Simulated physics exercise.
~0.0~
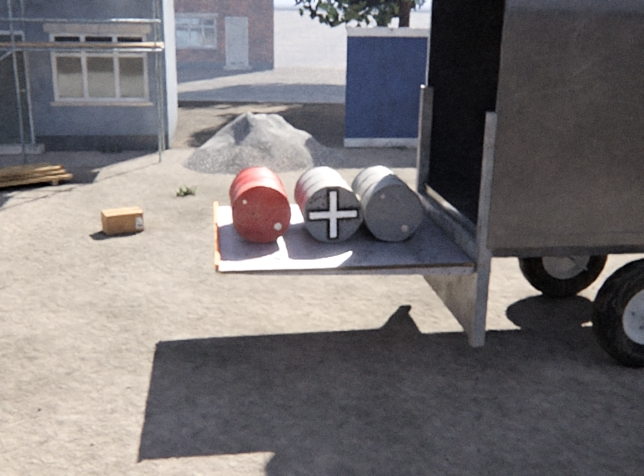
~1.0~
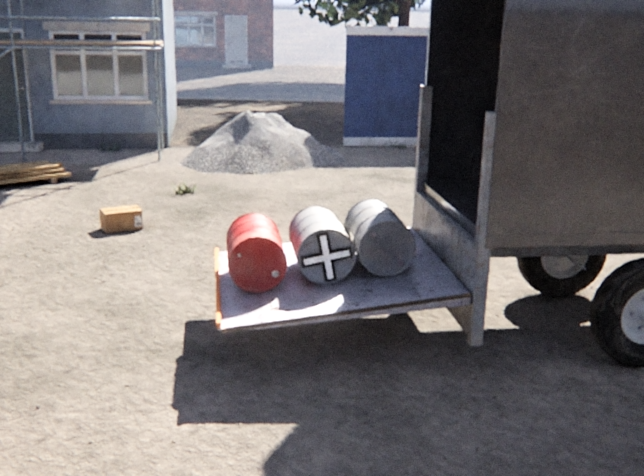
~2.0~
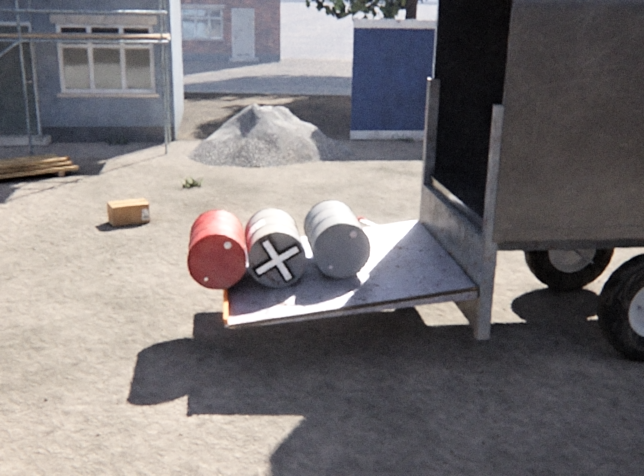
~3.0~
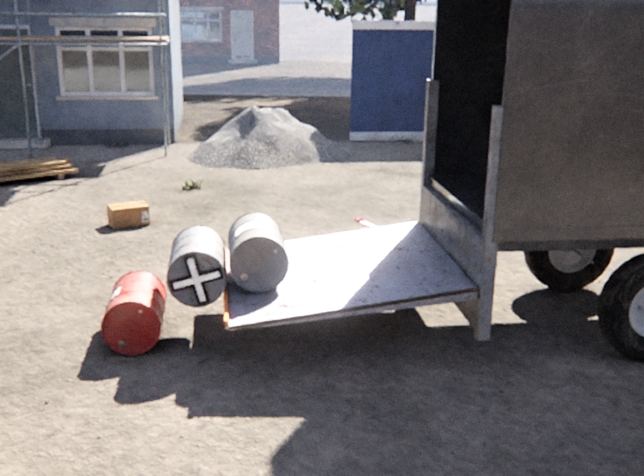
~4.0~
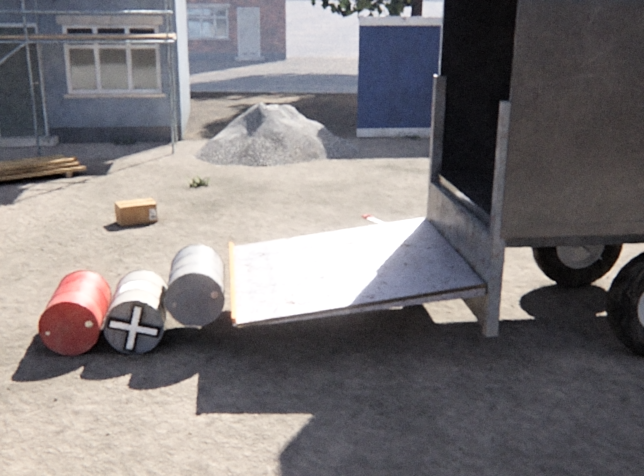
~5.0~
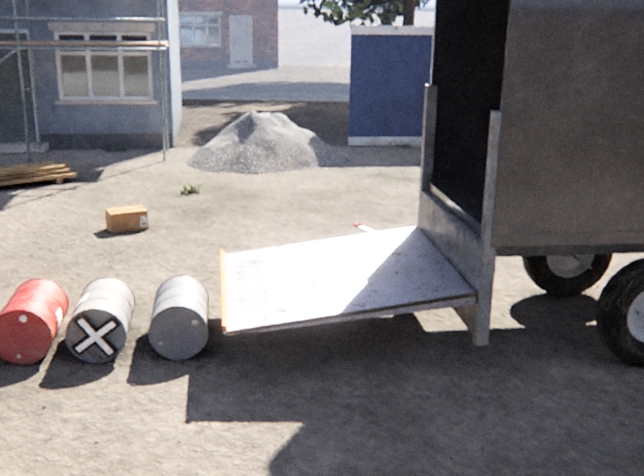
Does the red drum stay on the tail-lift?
No, the red drum rolls over the edge stop and drops to the ground, ending up well to the left of the platform.
Three drums, a red one, a grey one marked with a white cross and a plain grey one, lie in a row on the lift platform behind a dark van body at the right. A slightly swaying camera looks across a sunlit yard with a gravel heap, a small box, a blue container and scaffolding against a house. The platform drops a little and tips down to the left, and the drums roll towards its outer edge. Red goes over the edge stop first, then the marked drum, then the plain one. All three end on the ground left of the empty, sloping platform, red farthest away.
